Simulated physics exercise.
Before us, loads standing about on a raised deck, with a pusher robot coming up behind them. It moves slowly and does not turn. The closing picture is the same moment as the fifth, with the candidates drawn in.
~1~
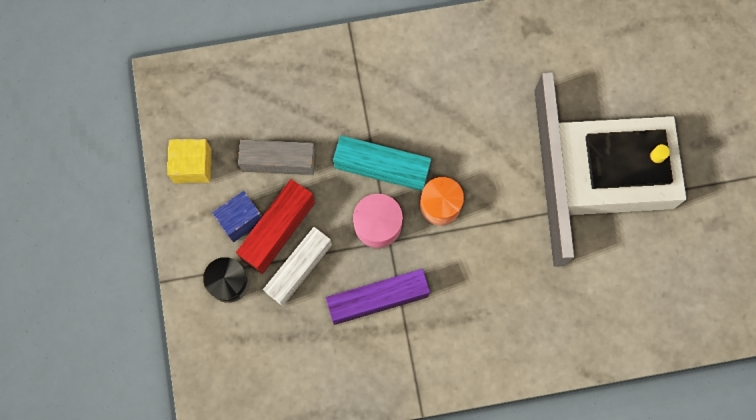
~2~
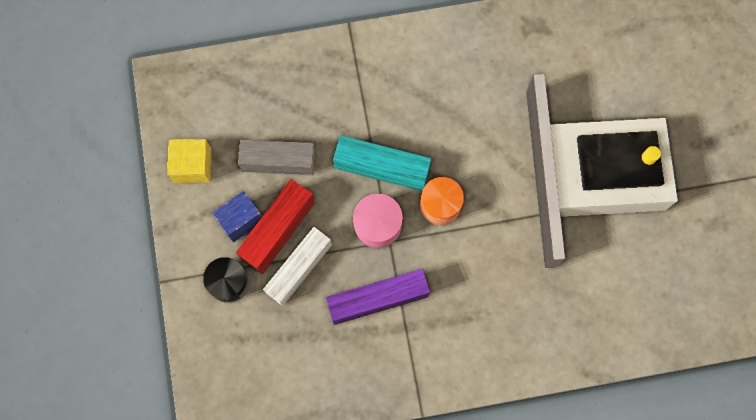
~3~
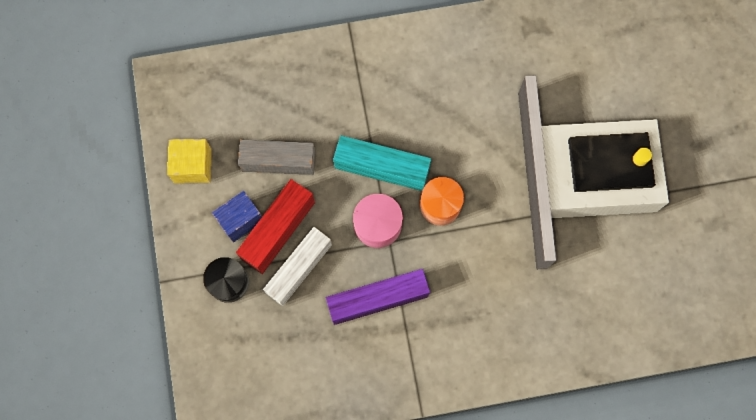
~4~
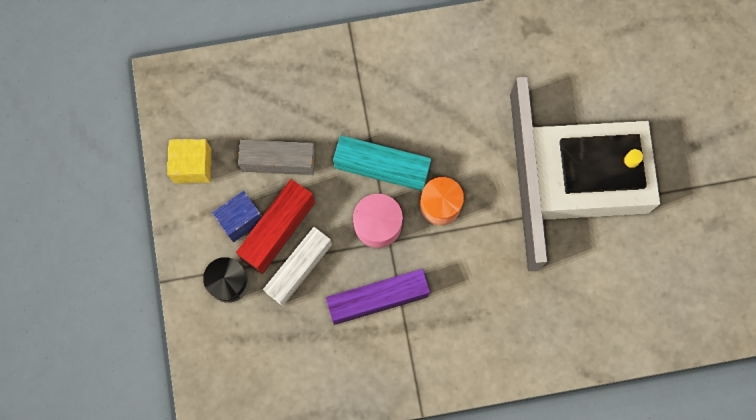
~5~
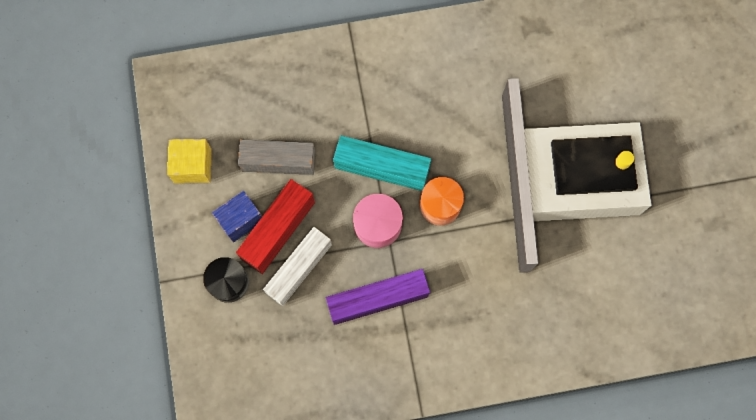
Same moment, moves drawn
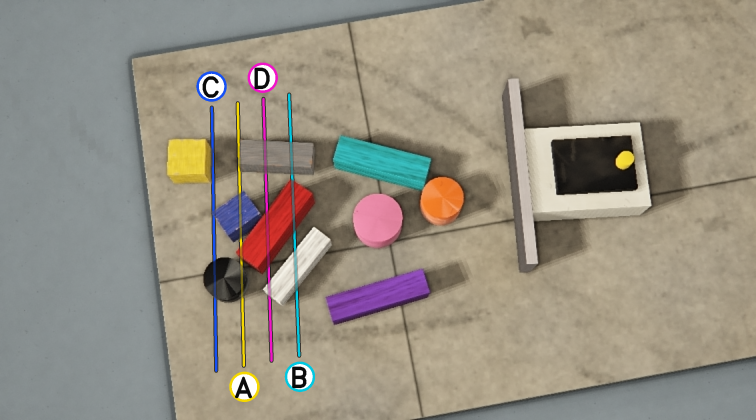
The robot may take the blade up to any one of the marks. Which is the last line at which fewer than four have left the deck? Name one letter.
Stop at C.
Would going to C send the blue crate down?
Yes.
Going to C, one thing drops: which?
It is the blue crate.
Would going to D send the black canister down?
By then, no.
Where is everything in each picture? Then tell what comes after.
Yellow crate (190, 161); red stick (276, 227); orange canister (442, 202), in the first frame.
Robot (614, 161); turquoise stick (382, 163), in the second frame.
Robot (606, 162); grey bar (277, 157), in the third frame.
Robot (597, 164); black canister (226, 280), in the fourth frame.
Robot (588, 165); purple stick (378, 297); yellow crate (190, 161); red stick (276, 227), in the fifth frame.
On the marked copy, A at (241, 230); B at (294, 220); C at (214, 234); D at (267, 225).
With C. Early on, robot (477, 185); purple stick (362, 300); grey bar (270, 157).
Further on, robot (365, 204); yellow crate (155, 159); grey bar (174, 130).
At the end, robot (277, 220); blue crate over the edge; black canister (161, 309); one fallen.
As for the rest, A is within the limit but short; B is within the limit but short; D is within the limit but short.
